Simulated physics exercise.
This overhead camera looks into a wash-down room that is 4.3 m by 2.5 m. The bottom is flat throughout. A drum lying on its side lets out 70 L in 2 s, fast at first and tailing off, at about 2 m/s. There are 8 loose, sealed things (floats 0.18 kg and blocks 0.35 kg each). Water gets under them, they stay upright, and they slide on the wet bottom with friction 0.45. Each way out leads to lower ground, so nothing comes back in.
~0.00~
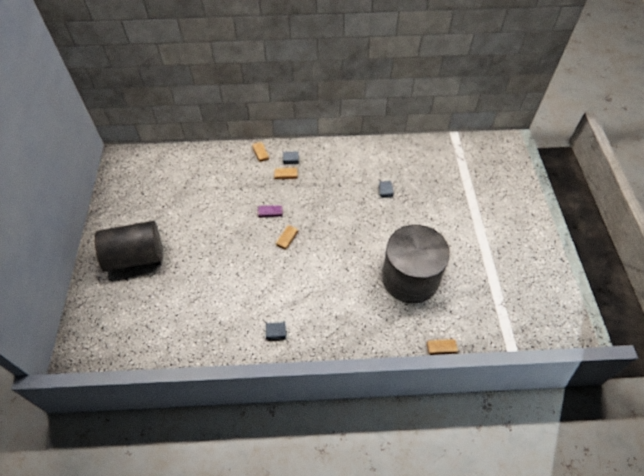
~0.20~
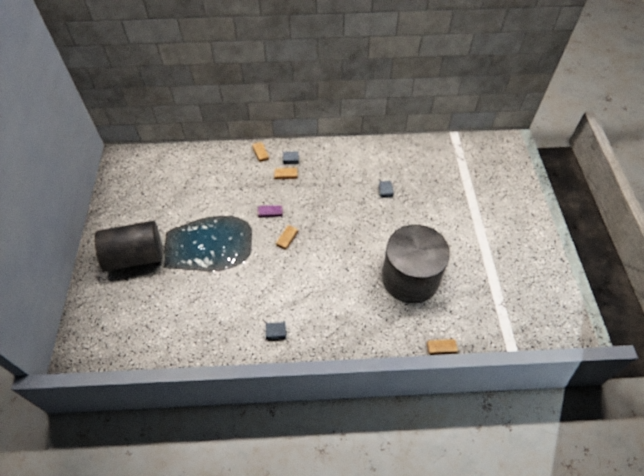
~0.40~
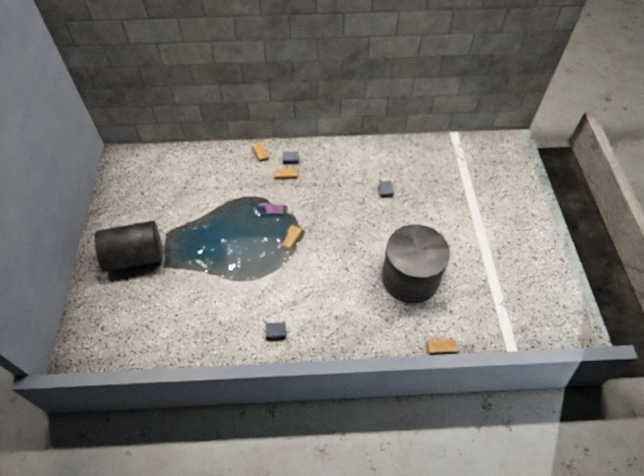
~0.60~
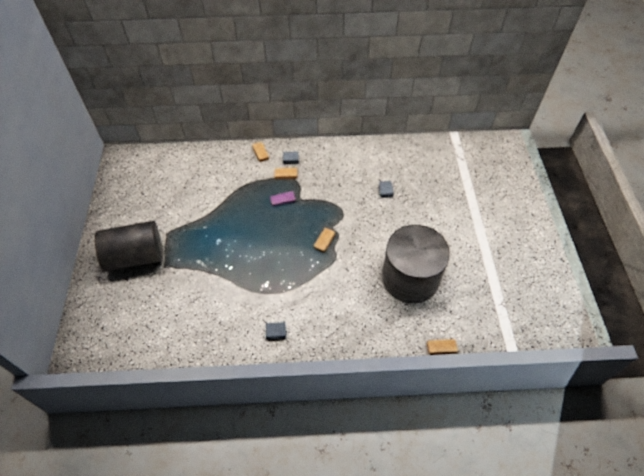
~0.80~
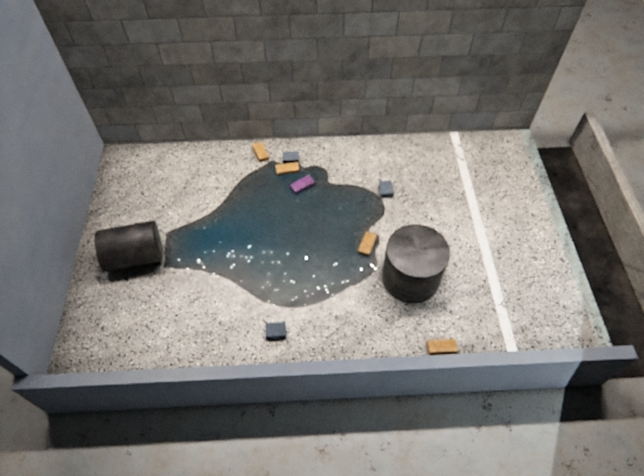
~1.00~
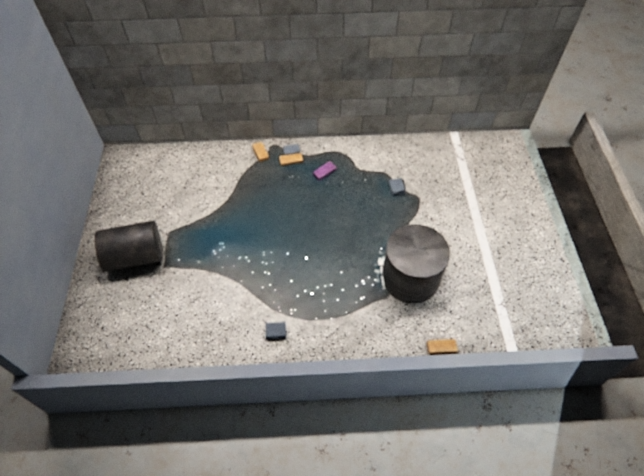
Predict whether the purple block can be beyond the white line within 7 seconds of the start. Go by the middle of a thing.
Purple block makes it across.
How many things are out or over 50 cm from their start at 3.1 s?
At that moment it comes to 4.
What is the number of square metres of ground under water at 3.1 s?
Near 4.0 m2 in all.
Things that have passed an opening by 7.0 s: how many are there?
That would be 2.
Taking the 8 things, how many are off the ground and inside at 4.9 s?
Count at that moment: 0.
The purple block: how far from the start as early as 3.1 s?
Displacement near 300 cm.
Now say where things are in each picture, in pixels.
In the first picture, the purple block at (270, 210) rests on the ground; water covers 0.0 m2; 0 of 8 have shifted.
In the second picture, the purple block at (270, 210) rests on the ground; 0.3 m2 under water; 0 of 8 have shifted.
In the third picture, the purple block at (271, 209) rests on the ground; 0.7 m2 under water; 0 of 8 have shifted.
In the fourth picture, the purple block at (283, 198) rests on the ground, 17 cm from its start; water covers 1.2 m2; 2 of 8 have shifted.
In the fifth picture, the purple block at (302, 183) floats, 43 cm from its start; water covers 1.9 m2; 3 of 8 have shifted.
In the sixth picture, the purple block at (325, 170), afloat, 70 cm from its start; water covers 2.6 m2; 5 of 8 have shifted.
After 1.4 s the purple block is near (373, 144), 1.3 m from its start, aground; 0 of 8 are over the mark; 0 afloat.
After 3.1 s the purple block is near (542, 150), 2.8 m from its start, afloat; 3 of 8 are over the mark; 1 afloat.
After 4.9 s the purple block has gone out; 3 of 8 are over the mark; 0 afloat.
After 7.0 s the purple block has gone out; 3 of 8 are over the mark; 0 afloat.
